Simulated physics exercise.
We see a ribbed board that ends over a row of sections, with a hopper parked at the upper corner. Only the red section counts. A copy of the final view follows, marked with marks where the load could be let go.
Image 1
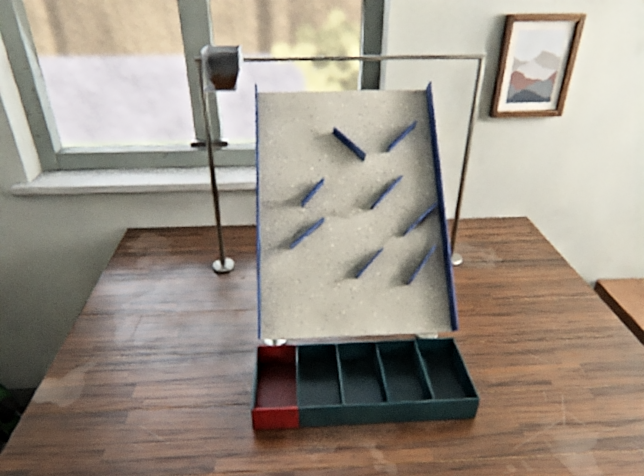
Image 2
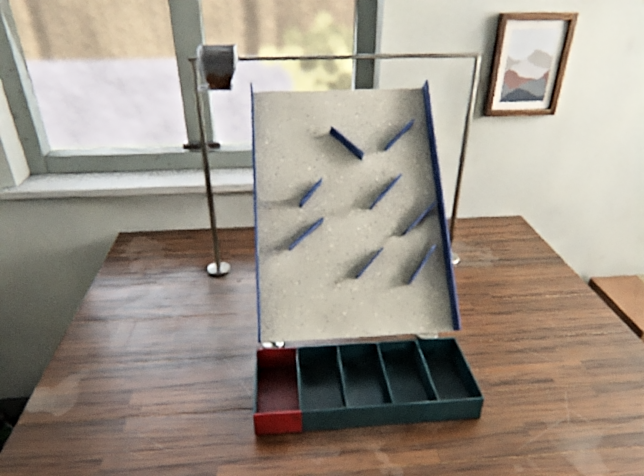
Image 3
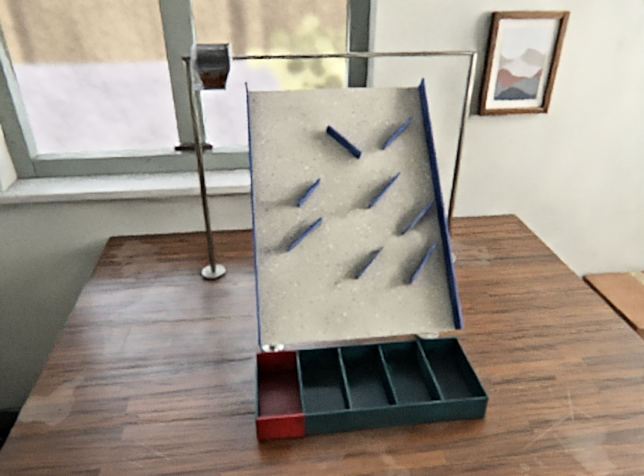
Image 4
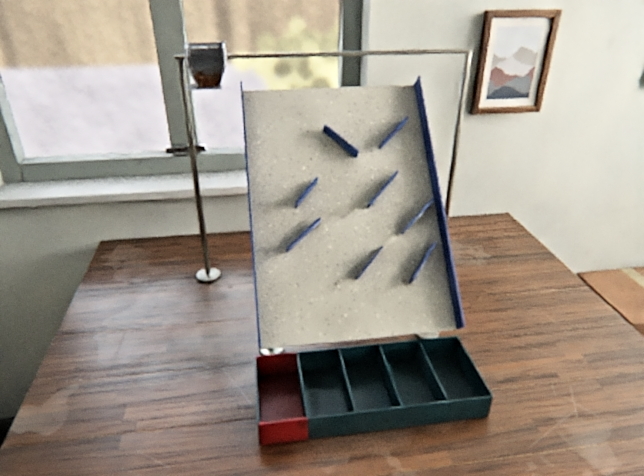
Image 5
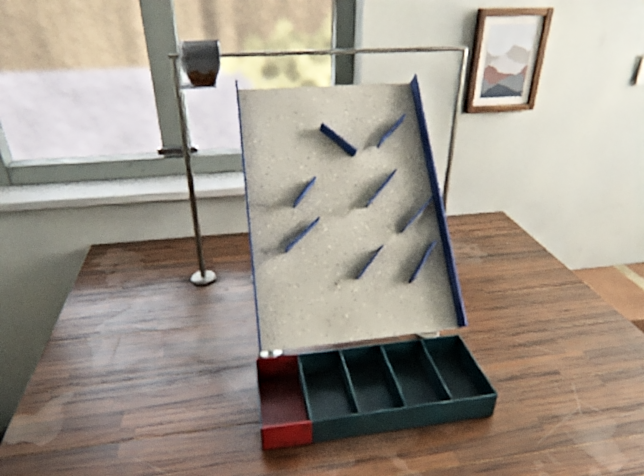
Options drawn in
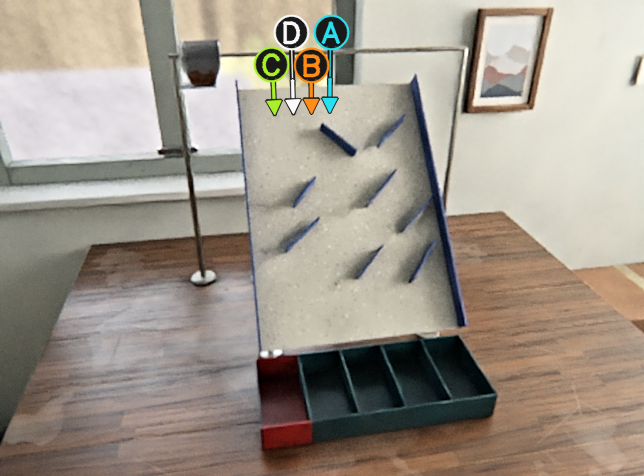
A tilted, pale speckled board with blue edges and slanted blue ribs stands on a brown wooden table, seen from the front and slightly above in a room with a window. Below it sits a row of five sections, red at the far left and dark green beyond, with a hopper on a metal frame at upper left. The camera drifts slightly sideways while everything on the table stays still.
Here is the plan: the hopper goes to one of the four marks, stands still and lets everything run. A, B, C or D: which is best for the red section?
I would pick mark C.
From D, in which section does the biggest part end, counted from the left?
The first.
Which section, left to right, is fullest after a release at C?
The first.
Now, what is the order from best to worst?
C, D, B, A.
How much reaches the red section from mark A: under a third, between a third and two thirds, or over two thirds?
Mark A gives under a third.
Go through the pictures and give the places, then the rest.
The first picture shows hopper (225, 80), cereal balls, door shut.
The second picture shows ribs (331, 126) to (364, 154), (388, 145) to (414, 119), (300, 203) to (322, 178).
The third picture shows ribs (371, 204) to (400, 172), (288, 248) to (322, 218), (406, 231) to (435, 200).
The fourth picture shows ribs (359, 277) to (383, 246), (413, 281) to (436, 242).
The fifth picture shows red section (287, 434), number 1 of 5 from the left.
On the marked copy, mark A meets the board at (329, 107); mark B meets the board at (311, 108); mark C meets the board at (274, 109); mark D meets the board at (293, 108).
If A is chosen, about a tenth in the red section, the larger part in other sections, just a few outside the box.
If B is chosen, roughly half in the red section, roughly half in other sections, just a few outside the box.
If C is chosen, almost all in the red section, just a few in other sections, just a few outside the box.
If D is chosen, the larger part in the red section, roughly a quarter in other sections, just a few outside the box.
